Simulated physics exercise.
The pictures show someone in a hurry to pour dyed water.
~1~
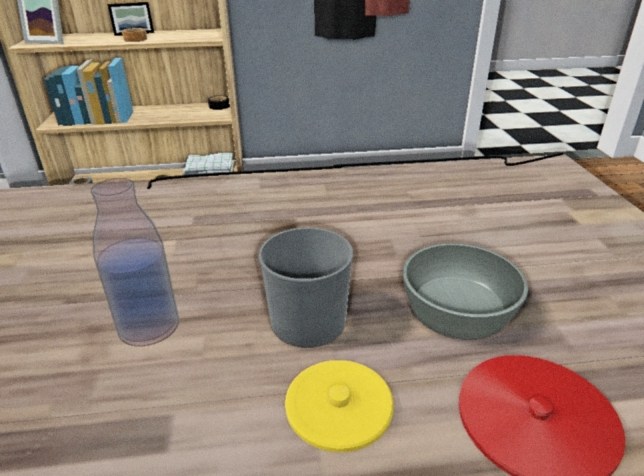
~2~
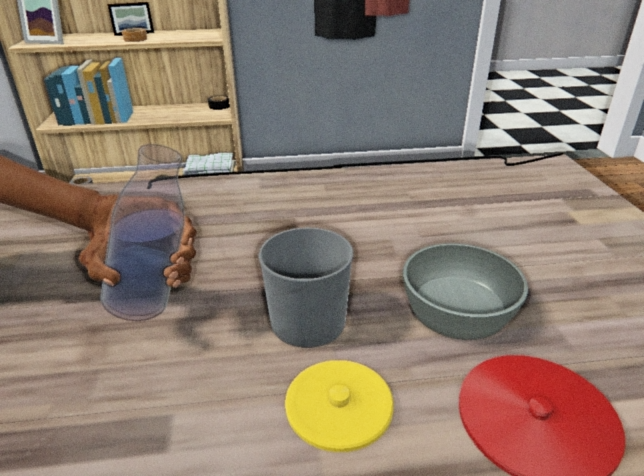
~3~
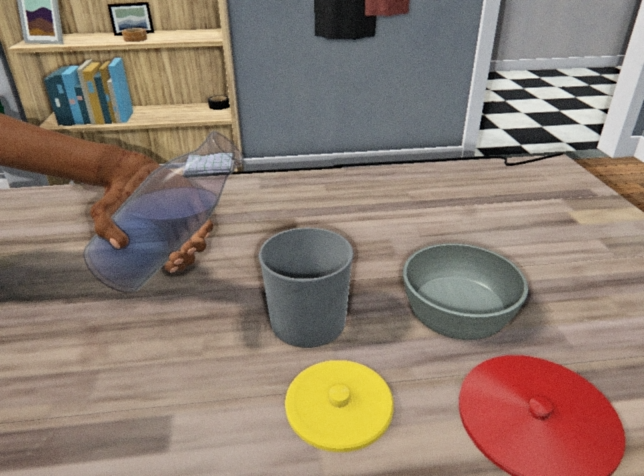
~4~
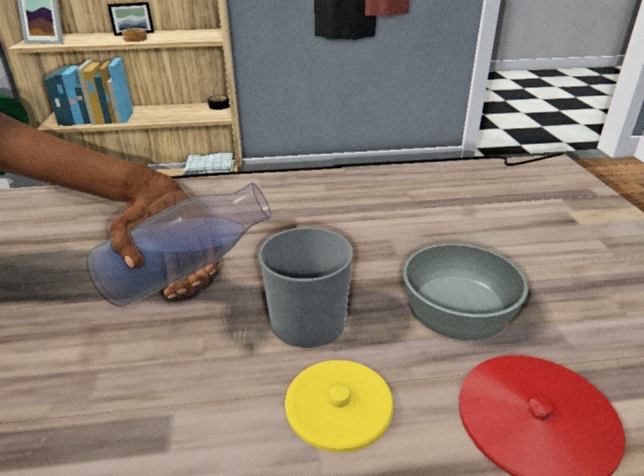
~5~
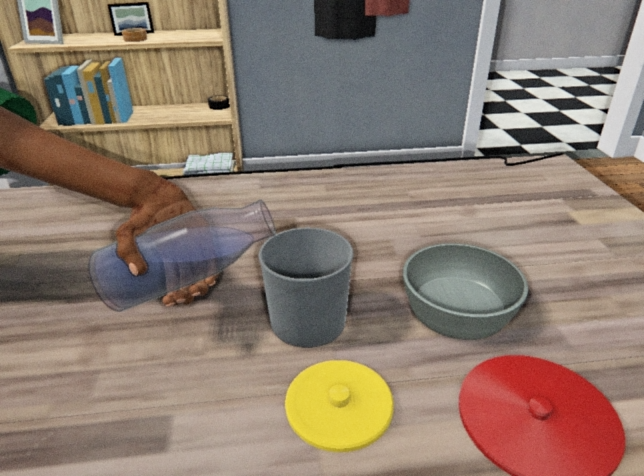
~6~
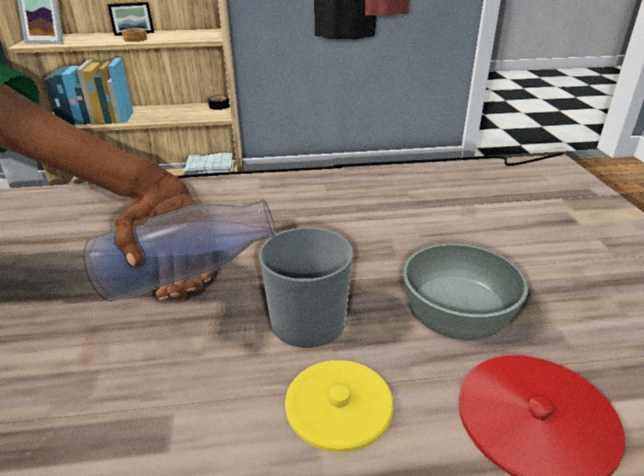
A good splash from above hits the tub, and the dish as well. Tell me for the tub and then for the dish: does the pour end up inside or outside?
Tub - inside; dish - inside.
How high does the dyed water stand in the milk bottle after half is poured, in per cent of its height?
Fill height: Near 25 per cent.
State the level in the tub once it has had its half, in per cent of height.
30 %.
Soon after, the dyed water goes into the tub.
Later, the dyed water goes into the dish.
In the end, the tub has its share inside; the dish has its share inside.
